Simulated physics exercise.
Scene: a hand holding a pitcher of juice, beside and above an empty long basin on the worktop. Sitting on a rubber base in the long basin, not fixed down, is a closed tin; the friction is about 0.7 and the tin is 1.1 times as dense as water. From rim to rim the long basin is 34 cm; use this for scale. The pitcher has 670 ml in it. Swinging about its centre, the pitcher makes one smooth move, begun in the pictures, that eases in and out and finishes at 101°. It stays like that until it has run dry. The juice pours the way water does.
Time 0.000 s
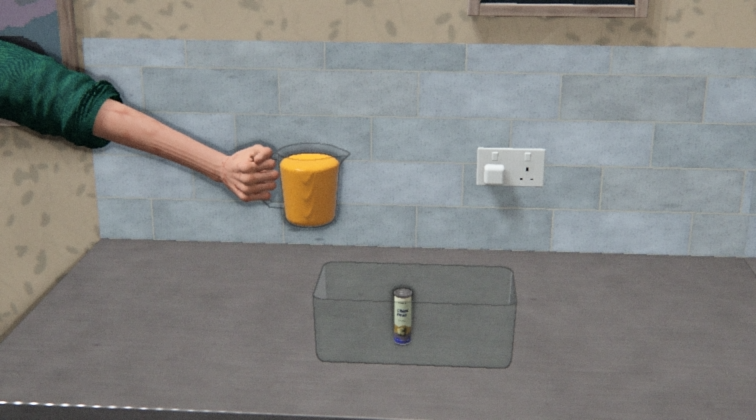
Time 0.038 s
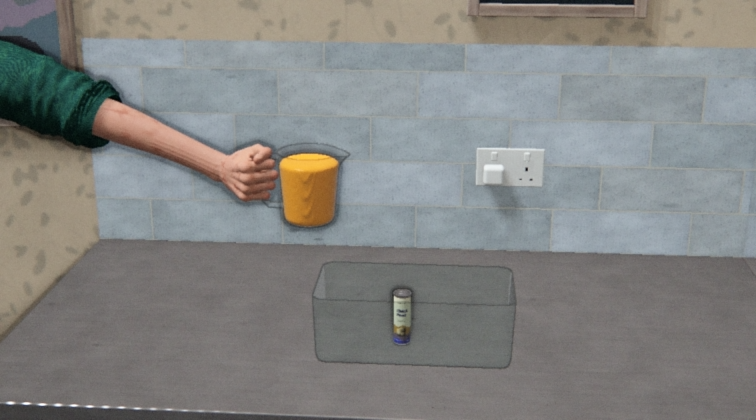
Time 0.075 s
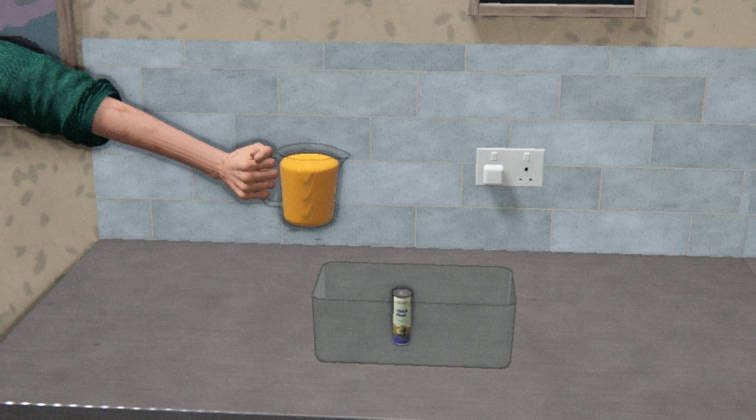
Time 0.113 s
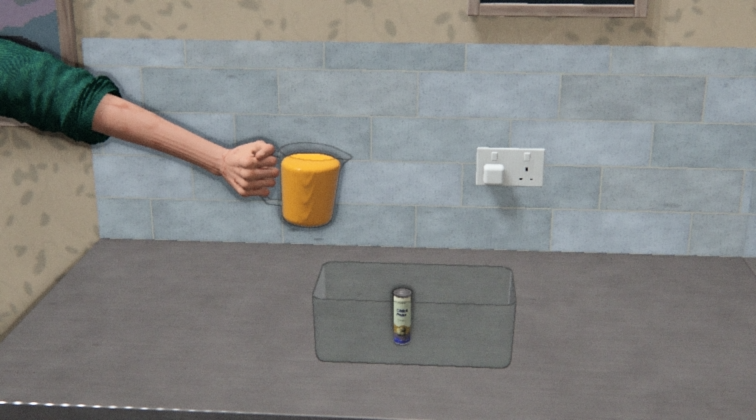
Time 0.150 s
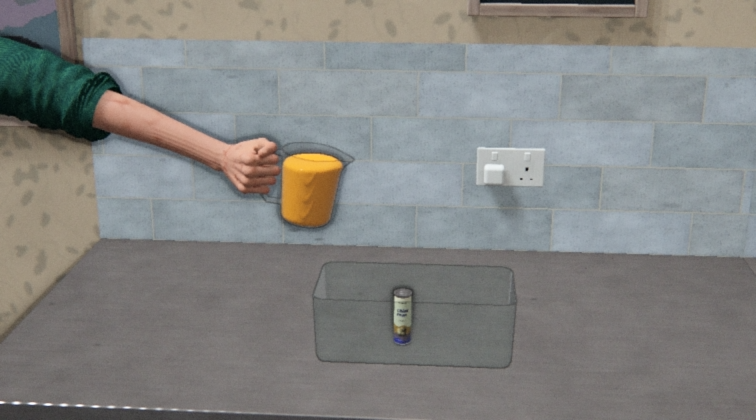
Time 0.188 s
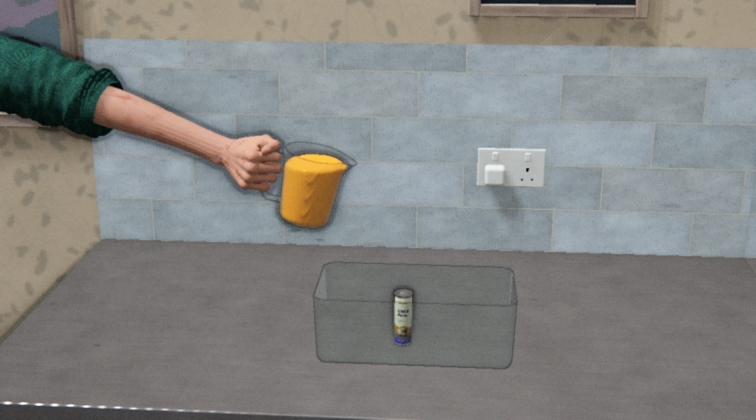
A hand held a clear pitcher of orange juice above and to the left of a see-through basin with a small tin standing inside, then slowly tilted the pitcher slightly to the right.
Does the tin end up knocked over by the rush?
Yes.
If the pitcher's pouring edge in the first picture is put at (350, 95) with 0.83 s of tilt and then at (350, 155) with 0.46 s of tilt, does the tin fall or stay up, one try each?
First it stays on its base; then it tips over.
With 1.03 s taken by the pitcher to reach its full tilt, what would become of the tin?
The tin tips over.
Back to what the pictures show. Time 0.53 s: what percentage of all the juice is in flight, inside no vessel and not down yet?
Near 20 per cent of it all.
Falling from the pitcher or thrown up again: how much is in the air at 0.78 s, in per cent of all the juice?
Close to 24 per cent.
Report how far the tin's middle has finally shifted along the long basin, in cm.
Net tin displacement: Roughly 10.5 cm.
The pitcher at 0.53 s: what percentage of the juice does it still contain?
About 76 per cent.
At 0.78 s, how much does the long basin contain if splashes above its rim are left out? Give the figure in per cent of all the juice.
About 50 %.
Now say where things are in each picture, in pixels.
In the first picture, tilt 0°; pouring edge (351, 153); surface from (281, 160) to (340, 162); the long basin's rim runs from (318, 280) to (514, 287); the tin's top is at (403, 295).
In the second picture, tilt 1°; pouring edge (350, 154); surface from (281, 160) to (339, 162).
In the third picture, tilt 2°; pouring edge (351, 155); surface from (281, 160) to (339, 162).
In the fourth picture, tilt 5°; pouring edge (353, 157); surface from (282, 159) to (341, 163).
In the fifth picture, tilt 8°; pouring edge (355, 159); surface from (284, 160) to (343, 163).
In the sixth picture, tilt 12°; pouring edge (358, 163); surface from (287, 161) to (347, 165).
After 0.53 s the tilt is 72° and 76 per cent is still to pour; the tin stands where it began.
After 0.78 s the tilt is 100° and 26 per cent is still to pour; the tin stands where it began.
After 1.04 s the tilt is 101° and 3 per cent is still to pour; the tin lies on its side.
After 1.33 s the tilt is 101° and 0 per cent is still to pour; the tin lies on its side.
In the end the tin lies on its side.
